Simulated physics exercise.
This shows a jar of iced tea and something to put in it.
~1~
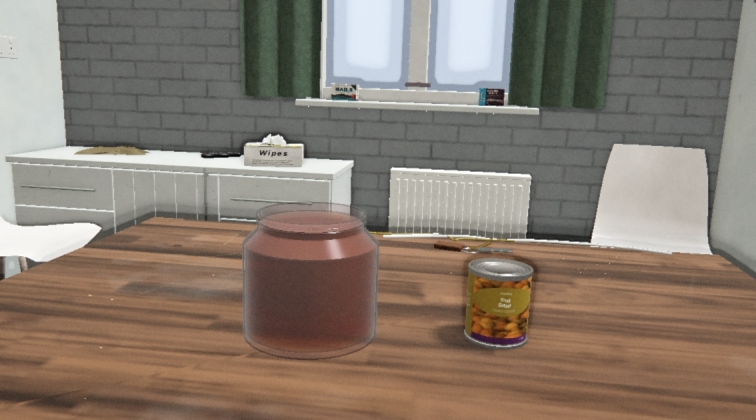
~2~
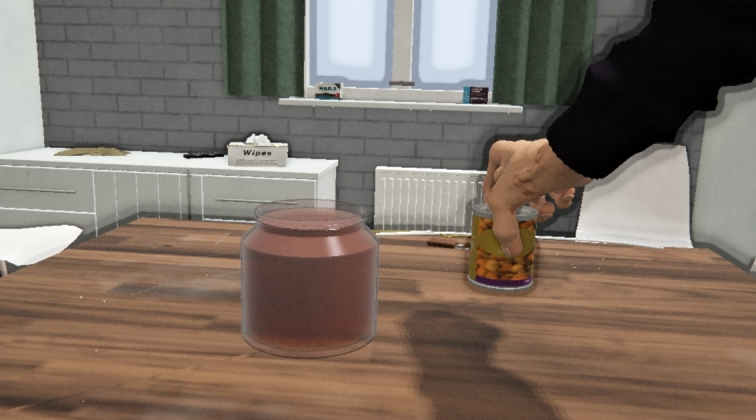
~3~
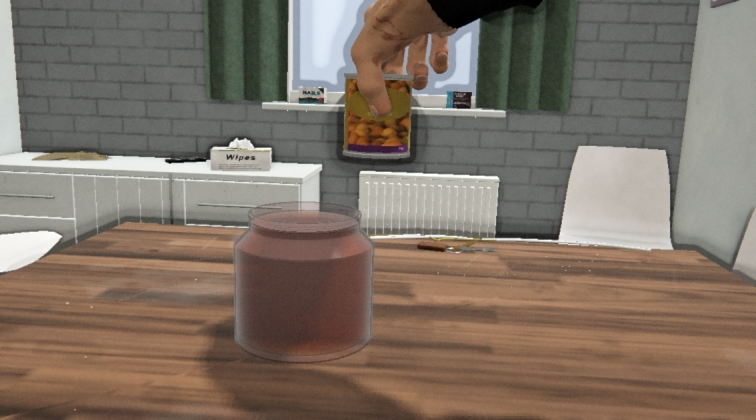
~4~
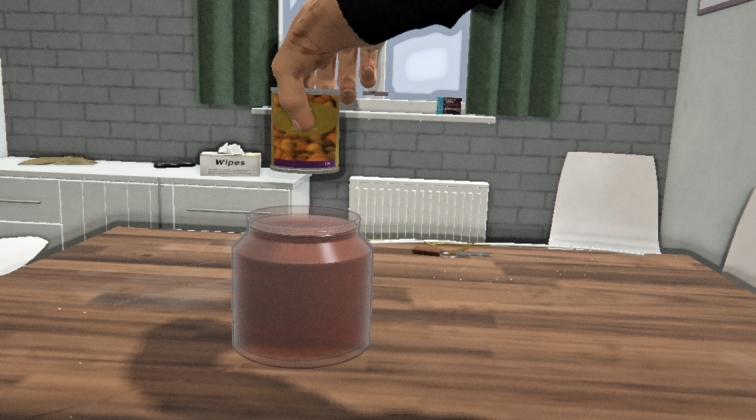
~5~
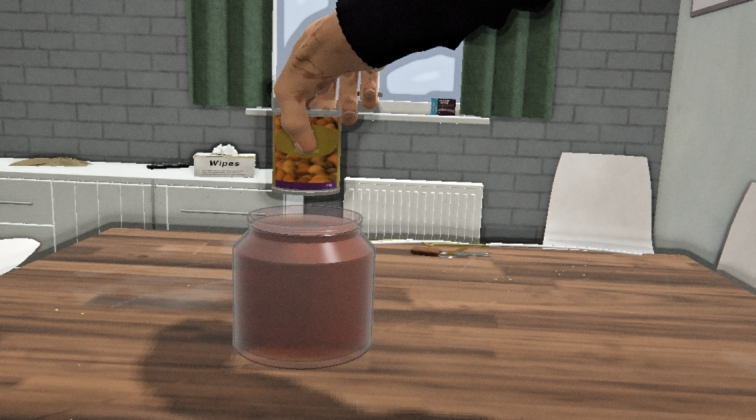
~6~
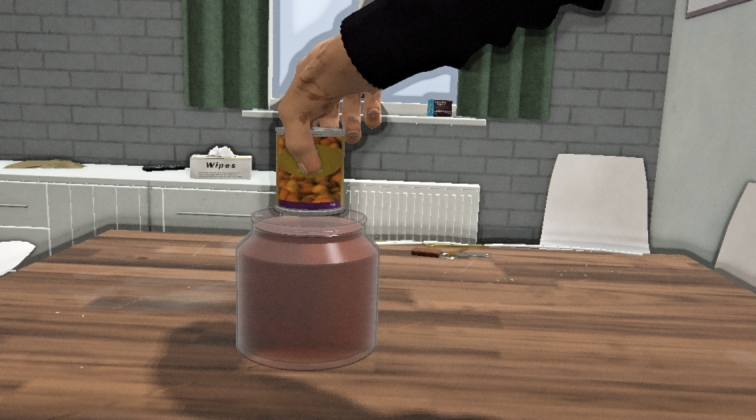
On a wooden table in a grey-brick room, a hand lifting a food tin, carrying it left and lowering it above a jar of reddish-brown liquid.
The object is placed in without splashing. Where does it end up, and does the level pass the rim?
Iced tea - it goes under. Jar - some spills out.
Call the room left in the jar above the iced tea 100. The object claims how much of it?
Around 310 %.
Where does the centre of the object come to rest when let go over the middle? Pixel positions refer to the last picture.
In the final view it sits close to pixel (308, 298).
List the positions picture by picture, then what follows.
In the first frame, the tin of food lies on the top at (498, 302); jar (311, 270) nearly full.
In the second frame, a hand picks up the tin of food at (502, 246); jar nearly full, surface at (311, 219).
In the third frame, the tin of food is carried over at (377, 116); jar (305, 271) nearly full.
In the fourth frame, the tin of food is above the jar at (305, 129); jar nearly full, surface at (304, 225).
In the fifth frame, the tin of food comes down at (307, 150); jar (305, 275) nearly full.
In the sixth frame, the tin of food is just over the surface at (310, 170); jar nearly full, surface at (309, 225).
Soon after, the tin of food enters the iced tea; the jar is full to the brim; some has gone over the rim.
Later, the tin of food goes on down; the jar is full to the brim; some has gone over the rim.
In the end, the tin of food lies on the bottom; the jar is full to the brim; some has gone over the rim.
